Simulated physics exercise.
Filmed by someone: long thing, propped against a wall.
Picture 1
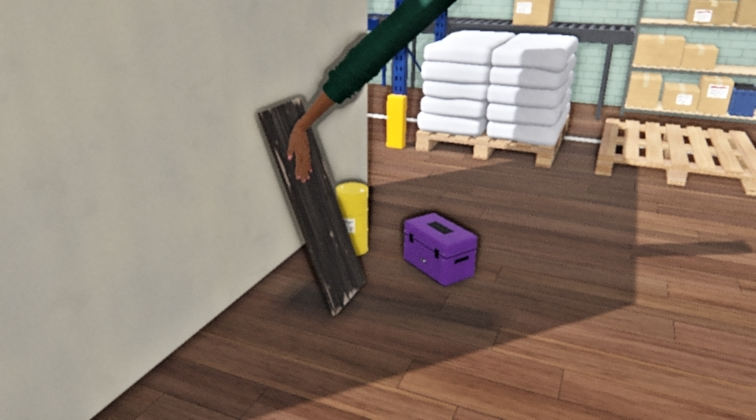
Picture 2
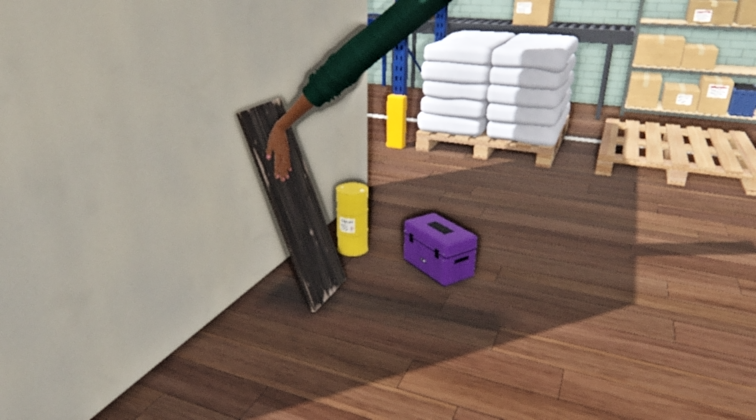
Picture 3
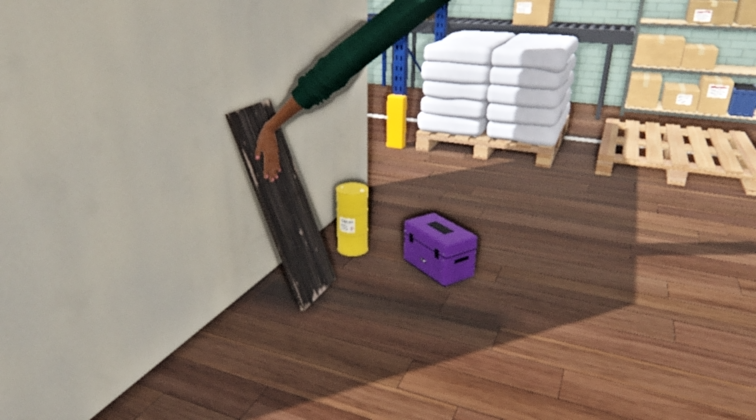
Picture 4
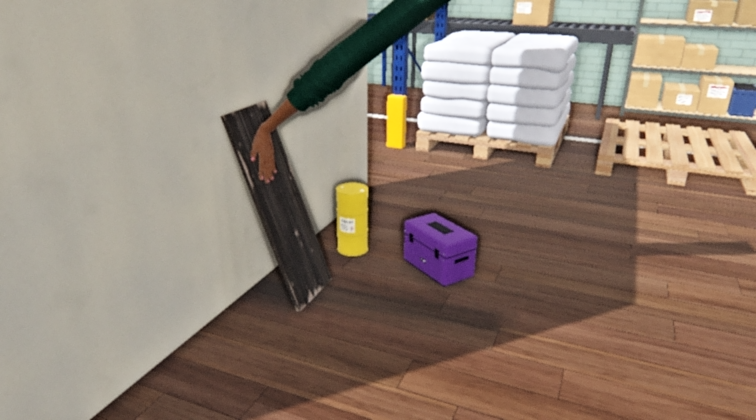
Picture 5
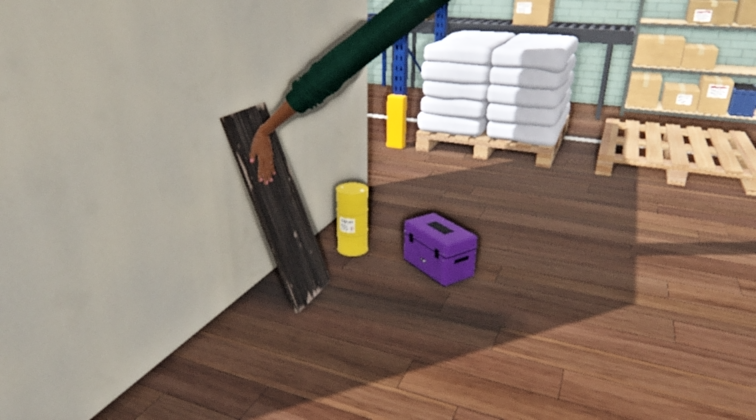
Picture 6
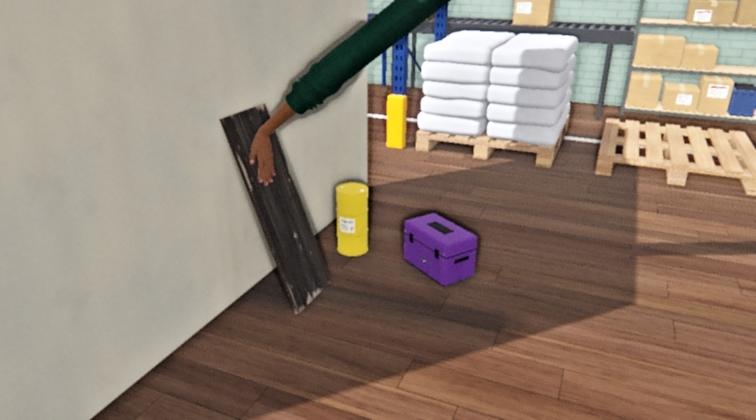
A hand in a green sleeve moving a black board left against a pale wall, then holding still beside a yellow canister.
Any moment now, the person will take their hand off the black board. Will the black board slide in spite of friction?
It stays still.
Then, 0.20 s after the last picture, nothing has stirred.
Then, 0.50 s after the last picture, black board resting near (280, 208).
At rest, all 3 in place. Seen from the same camera at the end, black board near (280, 208). The board remains leaning.
